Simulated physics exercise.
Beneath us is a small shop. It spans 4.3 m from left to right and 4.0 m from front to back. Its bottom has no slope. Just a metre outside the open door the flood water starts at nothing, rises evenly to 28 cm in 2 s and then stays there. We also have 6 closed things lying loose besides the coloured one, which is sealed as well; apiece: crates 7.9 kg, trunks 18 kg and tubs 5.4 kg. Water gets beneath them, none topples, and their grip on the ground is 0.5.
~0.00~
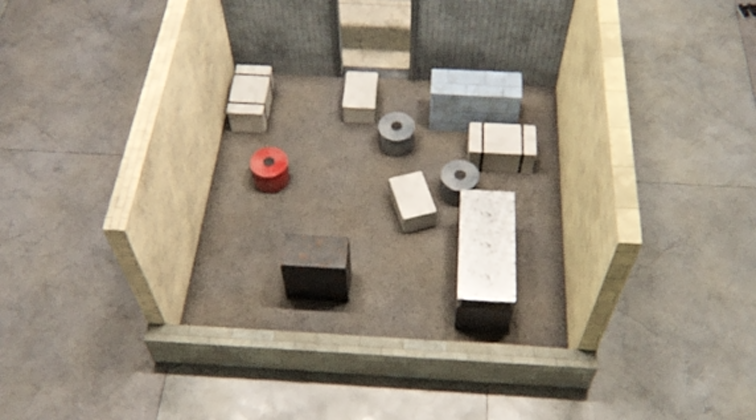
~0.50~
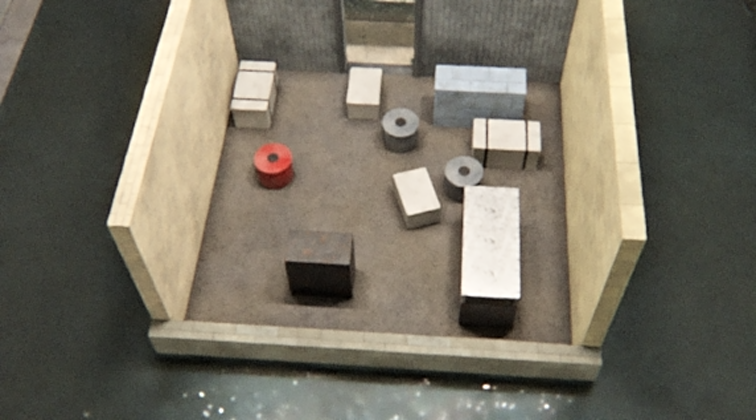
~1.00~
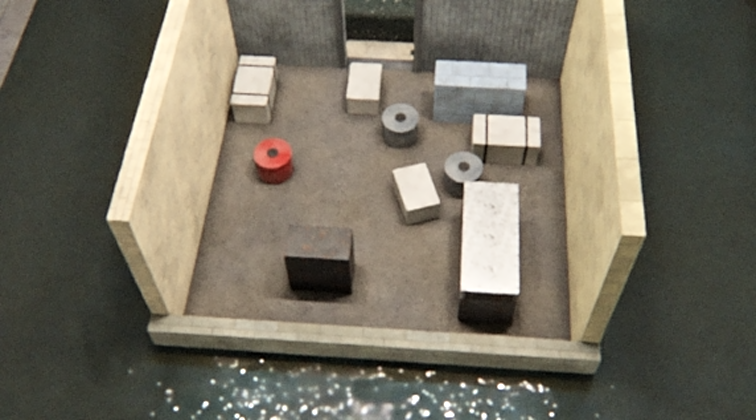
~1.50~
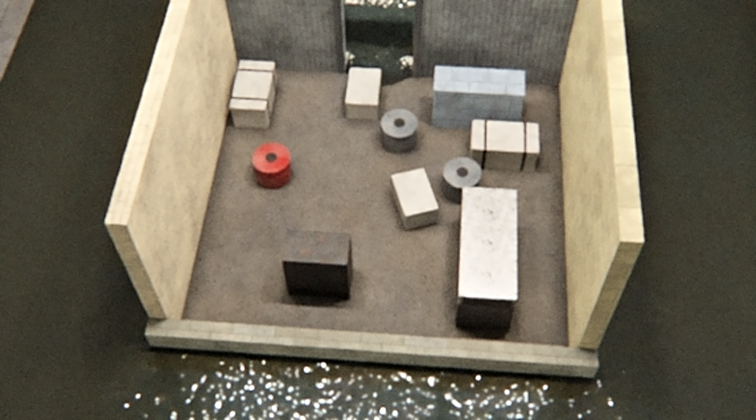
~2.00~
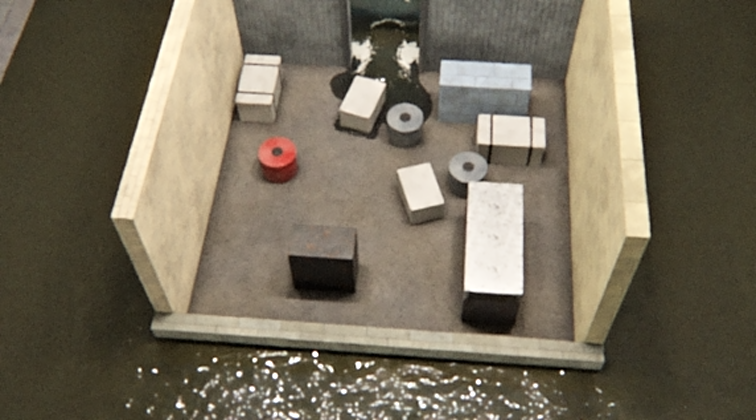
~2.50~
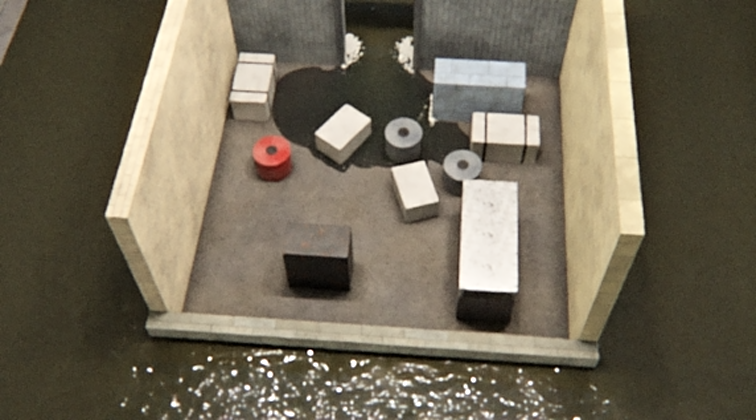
The video shows dark water surrounding a small walled room holding boxes and round tubs, then entering through the opening in the back wall and spreading across the floor, shifting a pale box while the red tub stays in place.
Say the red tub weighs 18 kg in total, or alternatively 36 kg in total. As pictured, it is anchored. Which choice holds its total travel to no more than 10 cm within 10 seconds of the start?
The heavier weight is required.
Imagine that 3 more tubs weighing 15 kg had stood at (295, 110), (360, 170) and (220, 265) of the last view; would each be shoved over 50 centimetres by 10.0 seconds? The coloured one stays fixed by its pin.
Below the mark, above the mark, above the mark.
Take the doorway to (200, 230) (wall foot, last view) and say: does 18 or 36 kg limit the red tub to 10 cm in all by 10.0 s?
In that case the lower weight is enough.
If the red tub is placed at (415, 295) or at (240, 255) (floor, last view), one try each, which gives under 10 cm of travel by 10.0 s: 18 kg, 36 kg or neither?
Only the heavy mass does it, then only the heavy mass does it.
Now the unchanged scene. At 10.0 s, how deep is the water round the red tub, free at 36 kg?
13 cm, roughly.
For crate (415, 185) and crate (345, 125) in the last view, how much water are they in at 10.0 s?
Roughly 13 and 13 cm.
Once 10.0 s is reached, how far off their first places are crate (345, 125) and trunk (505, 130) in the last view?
They've ended up 300 cm and 20 cm away, in that order.
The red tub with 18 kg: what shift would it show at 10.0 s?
Close to 80 centimetres.
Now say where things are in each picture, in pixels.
In the first frame, the red tub at (269, 162) rests on the ground; water covers 0.0 m2; 0 of 7 have shifted.
In the second frame, the red tub at (273, 158) rests on the ground; 0.0 m2 under water; 0 of 7 have shifted.
In the third frame, the red tub at (273, 153), on the bottom; 0.0 m2 under water; 0 of 7 have shifted.
In the fourth frame, the red tub at (271, 158), on the bottom; water covers 0.1 m2; 0 of 7 have shifted.
In the fifth frame, the red tub at (277, 152), on the bottom; water covers 0.9 m2; 1 of 7 have shifted.
In the sixth frame, the red tub at (272, 150) rests on the ground; water covers 3.0 m2; 2 of 7 have shifted.
After 3.5 s the red tub would be 2 cm from its start with 18 kg and 0 cm from its start with 36 kg; 6 cm of water round it then.
After 4.5 s the red tub would be 5 cm from its start with 18 kg and 0 cm from its start with 36 kg; 5 cm of water round it then.
After 7.0 s the red tub would be 5 cm from its start with 18 kg and 0 cm from its start with 36 kg; 7 cm of water round it then.
After 10.0 s the red tub would be 78 cm from its start with 18 kg and 0 cm from its start with 36 kg; 13 cm of water round it then.
